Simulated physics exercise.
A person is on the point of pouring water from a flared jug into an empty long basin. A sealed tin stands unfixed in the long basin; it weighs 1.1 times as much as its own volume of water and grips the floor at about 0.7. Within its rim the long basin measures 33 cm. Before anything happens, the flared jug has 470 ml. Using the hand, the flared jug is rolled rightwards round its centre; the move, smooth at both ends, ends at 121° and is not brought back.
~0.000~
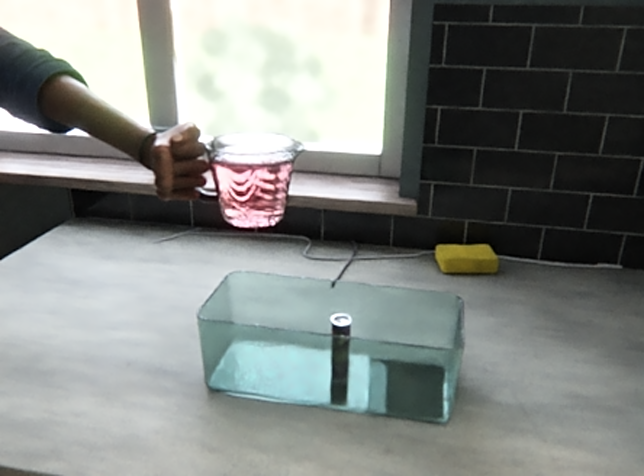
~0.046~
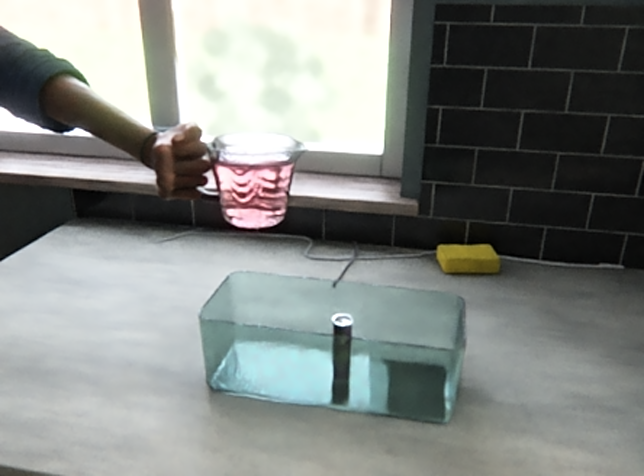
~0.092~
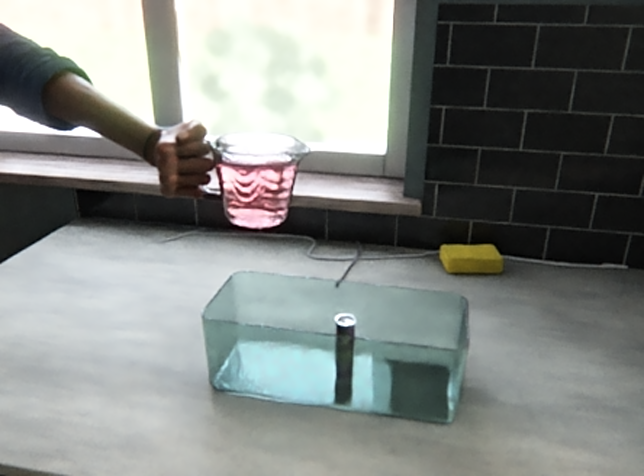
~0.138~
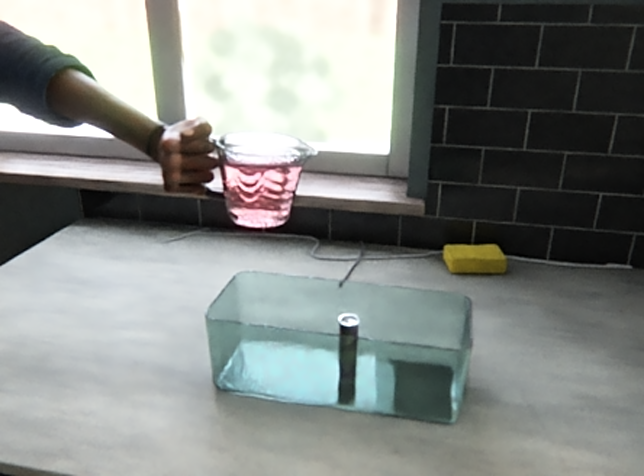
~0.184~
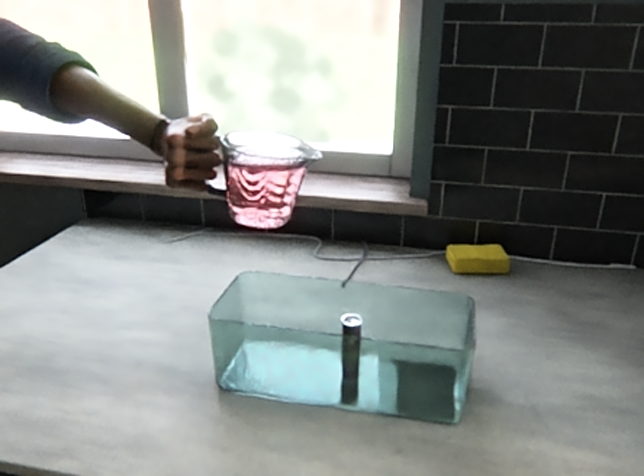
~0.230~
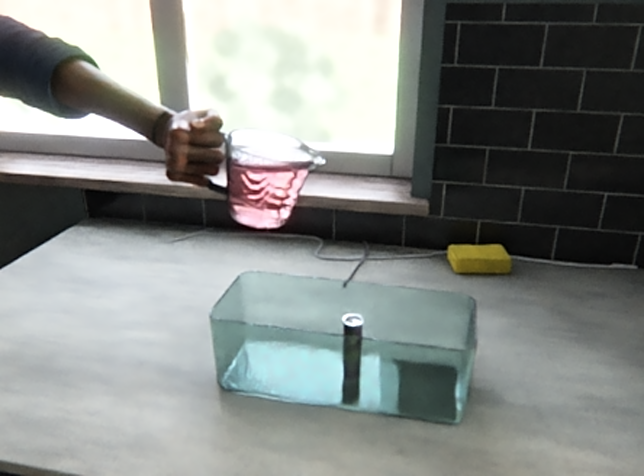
A hand held a clear jug of pink liquid above a long glass basin on a grey counter, then slowly tilted it slightly to the right, with a dark tin standing inside the basin.
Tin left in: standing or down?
Down.
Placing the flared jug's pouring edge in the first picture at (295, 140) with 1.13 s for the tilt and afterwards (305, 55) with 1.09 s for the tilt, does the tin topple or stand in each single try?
Try 1: Tipped over; try 2: Still standing.
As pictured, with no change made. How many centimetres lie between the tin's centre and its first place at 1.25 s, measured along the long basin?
It has moved some 5 cm.
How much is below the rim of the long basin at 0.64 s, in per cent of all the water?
I'd estimate some 14 percent of the liquid.
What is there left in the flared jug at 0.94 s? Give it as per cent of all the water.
I'd say some 3 per cent remains.
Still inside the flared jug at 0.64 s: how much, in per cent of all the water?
58 %.
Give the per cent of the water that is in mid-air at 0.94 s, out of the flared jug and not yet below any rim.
About 10 per cent.
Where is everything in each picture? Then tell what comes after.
In the first frame, tilt 0°; pouring edge (306, 148); surface from (215, 151) to (294, 157); the long basin's rim runs from (213, 293) to (463, 322); the tin's top is at (341, 322).
In the second frame, tilt 1°; pouring edge (308, 148); surface from (216, 151) to (295, 157).
In the third frame, tilt 2°; pouring edge (312, 150); surface from (221, 150) to (299, 157).
In the fourth frame, tilt 5°; pouring edge (317, 153); surface from (226, 150) to (304, 158).
In the fifth frame, tilt 8°; pouring edge (322, 157); surface from (230, 151) to (308, 159).
In the sixth frame, tilt 13°; pouring edge (325, 162); surface from (232, 152) to (314, 160).
By 0.64 s the tilt is 77° and 58 per cent is still to pour; the tin stands where it began.
By 0.94 s the tilt is 115° and 3 per cent is still to pour; the tin stands where it began.
By 1.25 s the tilt is 121° and 0 per cent is still to pour; the tin leans 41°.
By 1.59 s the tilt is 121° and 0 per cent is still to pour; the tin lies on its side.
At rest the tin lies on its side.
